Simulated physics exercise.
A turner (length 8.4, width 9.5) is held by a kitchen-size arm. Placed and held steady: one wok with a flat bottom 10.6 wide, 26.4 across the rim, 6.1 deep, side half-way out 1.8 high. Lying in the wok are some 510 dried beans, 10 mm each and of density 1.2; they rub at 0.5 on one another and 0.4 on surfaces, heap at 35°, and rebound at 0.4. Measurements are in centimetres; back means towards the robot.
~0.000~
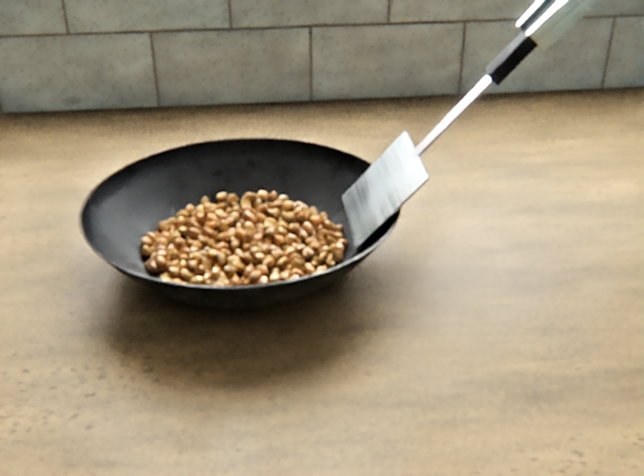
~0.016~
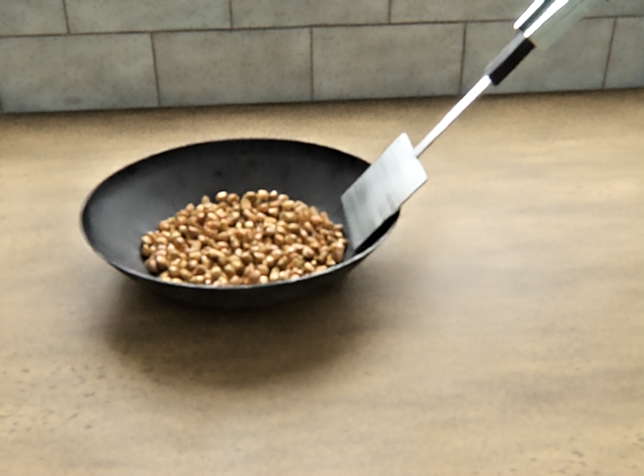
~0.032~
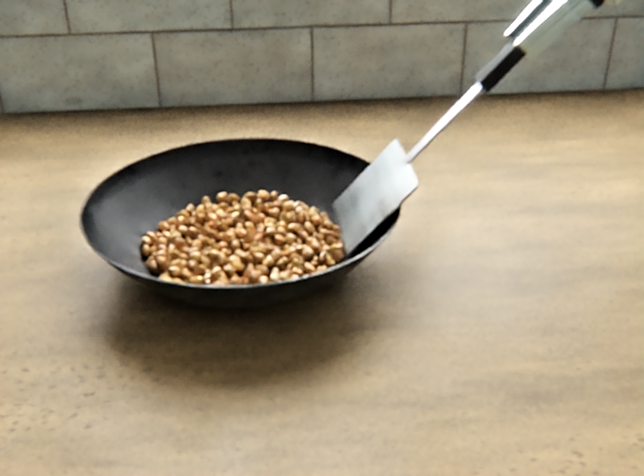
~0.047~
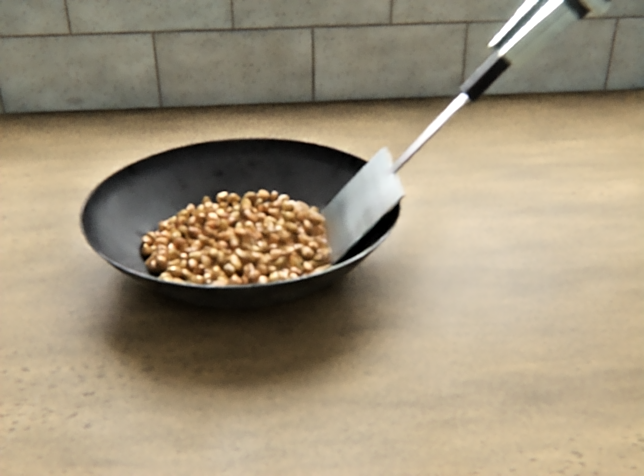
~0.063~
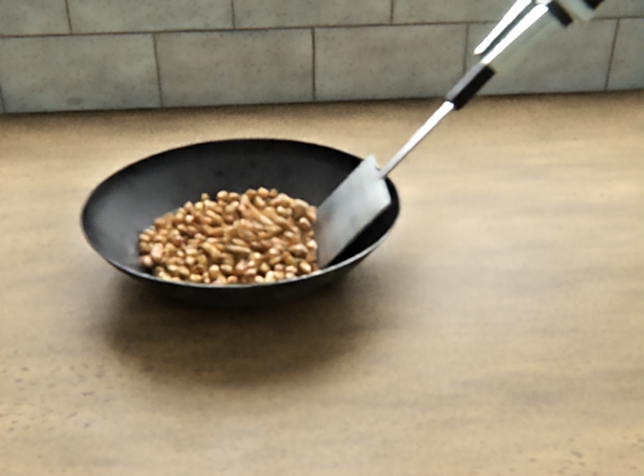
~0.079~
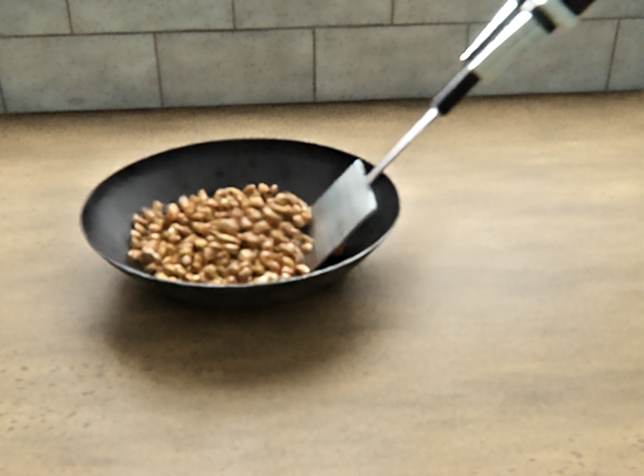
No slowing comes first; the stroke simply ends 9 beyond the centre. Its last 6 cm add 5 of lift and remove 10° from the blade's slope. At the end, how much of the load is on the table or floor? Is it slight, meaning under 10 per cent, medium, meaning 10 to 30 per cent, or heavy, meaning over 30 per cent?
It is medium, from 10 to 30 per cent.
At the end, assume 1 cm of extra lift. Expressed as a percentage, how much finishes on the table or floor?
45 per cent.
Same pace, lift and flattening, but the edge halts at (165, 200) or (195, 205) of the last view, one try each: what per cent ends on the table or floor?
About 5 and 0 per cent.
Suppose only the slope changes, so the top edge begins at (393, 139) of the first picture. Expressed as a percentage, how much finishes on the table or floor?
Some 20 per cent.
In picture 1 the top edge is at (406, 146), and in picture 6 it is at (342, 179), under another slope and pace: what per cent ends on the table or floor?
About 20 per cent.
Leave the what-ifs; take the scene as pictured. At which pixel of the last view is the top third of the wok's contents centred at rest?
Centre: Roughly (145, 233).
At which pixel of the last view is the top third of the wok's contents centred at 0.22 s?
I'd put it close to (127, 215).
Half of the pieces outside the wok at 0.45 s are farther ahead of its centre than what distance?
18 cm.
By 0.15 s, sloping 48°, highest piece 8 above the table; 511 in the wok.
By 0.22 s, sloping 45°, highest piece 8 above the table; 502 in the wok, 9 on the blade or in flight.
By 0.45 s, sloping 38°, highest piece 12 above the table; 436 in the wok, 51 on the table or floor, 24 on the blade or in flight.
By 1.50 s, sloping 38°, highest piece 5 above the table; 436 in the wok, 75 on the table or floor.
Final count, 436 in the wok, 75 on the table or floor. That is 15 % on the table or floor.
